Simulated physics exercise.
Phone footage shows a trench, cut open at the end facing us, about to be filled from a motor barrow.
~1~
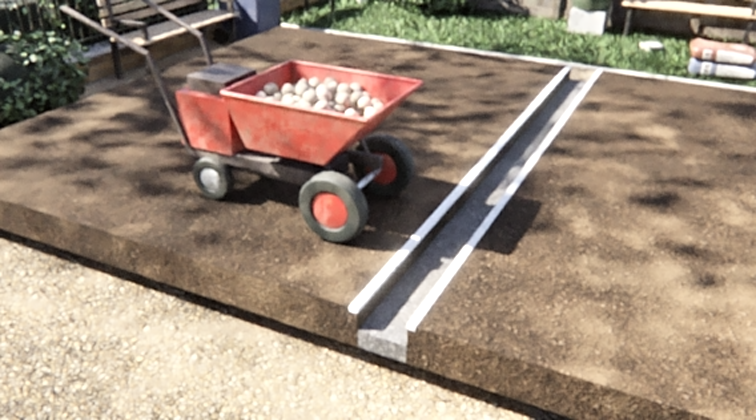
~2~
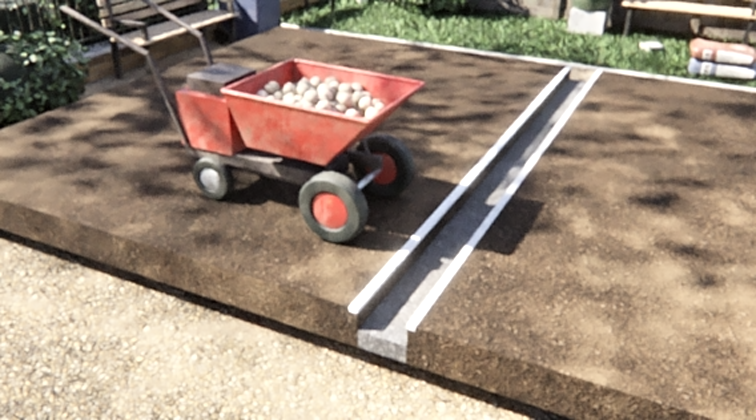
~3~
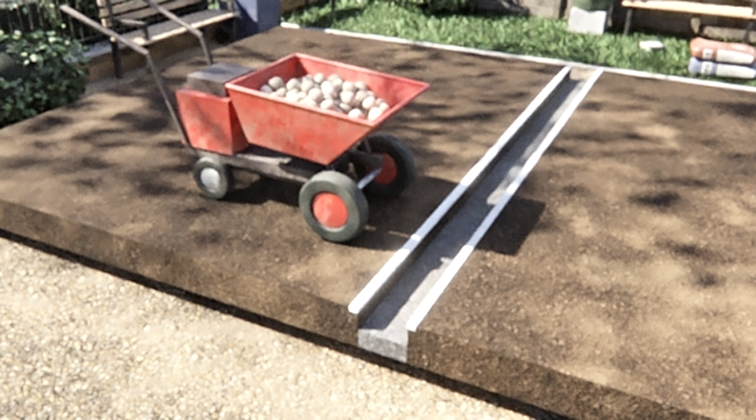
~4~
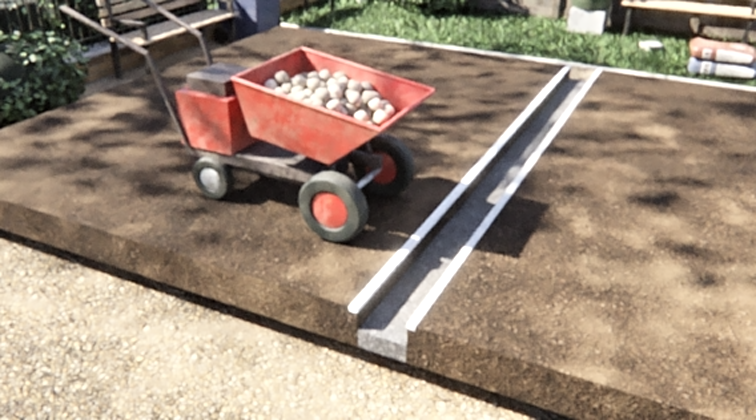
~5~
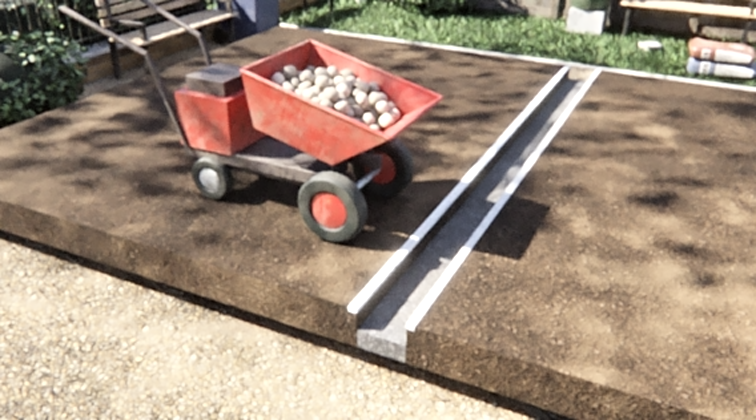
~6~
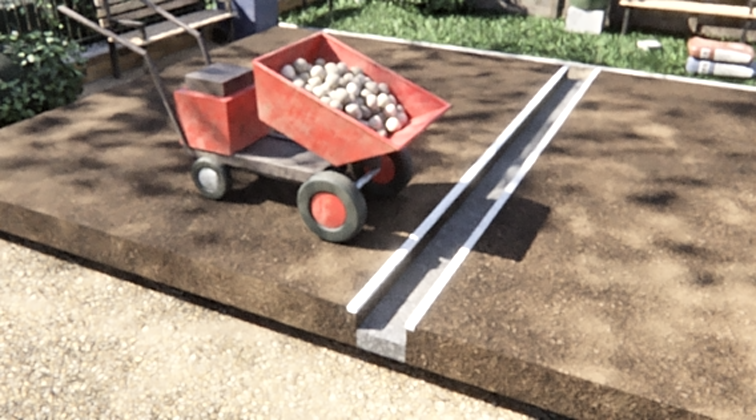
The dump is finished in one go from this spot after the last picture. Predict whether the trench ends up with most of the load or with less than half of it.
It ends up with less than half of it.
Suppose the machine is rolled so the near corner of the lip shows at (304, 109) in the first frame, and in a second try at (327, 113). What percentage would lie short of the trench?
The first stop gives 30 per cent; the second gives 0 per cent.
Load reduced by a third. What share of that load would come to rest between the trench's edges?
Close to 20 in a hundred.
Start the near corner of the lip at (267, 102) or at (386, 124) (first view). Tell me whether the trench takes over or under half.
Position 1 falls short of half; position 2 falls short of half.
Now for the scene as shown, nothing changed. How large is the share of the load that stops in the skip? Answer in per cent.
It comes to about 5 percent.
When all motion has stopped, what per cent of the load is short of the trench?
Estimate: Around 0 per cent.
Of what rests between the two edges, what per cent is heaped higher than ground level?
Something like 10 in a hundred.
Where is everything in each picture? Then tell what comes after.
The first frame shows lip of the skip at (367, 121), level; top of the load at (312, 103), river pebbles; first edge of the trench at (380, 278); far edge at (434, 294), the trench under half as wide as the skip, and about half as deep as wide.
The second frame shows lip of the skip at (369, 122), tipped barely; top of the load at (303, 101).
The third frame shows lip of the skip at (374, 125), tipped barely; top of the load at (307, 98).
The fourth frame shows lip of the skip at (381, 130), tipped a little; top of the load at (312, 95).
The fifth frame shows lip of the skip at (389, 138), tipped a little; top of the load at (306, 89).
The sixth frame shows lip of the skip at (399, 149), tipped clearly; top of the load at (316, 85); first edge of the trench at (378, 278); far edge at (433, 293).
Soon after the last picture, skip tipped steeply; all in the skip.
A little later, skip tipped right over; about half in the skip; a small part in or heaped over the trench; about a third beyond it; a stray few falling.
Later still, skip tipped right over; a small part in the skip; about a quarter in or heaped over the trench; most beyond it.
At rest, skip tipped right over; a small part in the skip; about a quarter in or heaped over the trench; most beyond it.
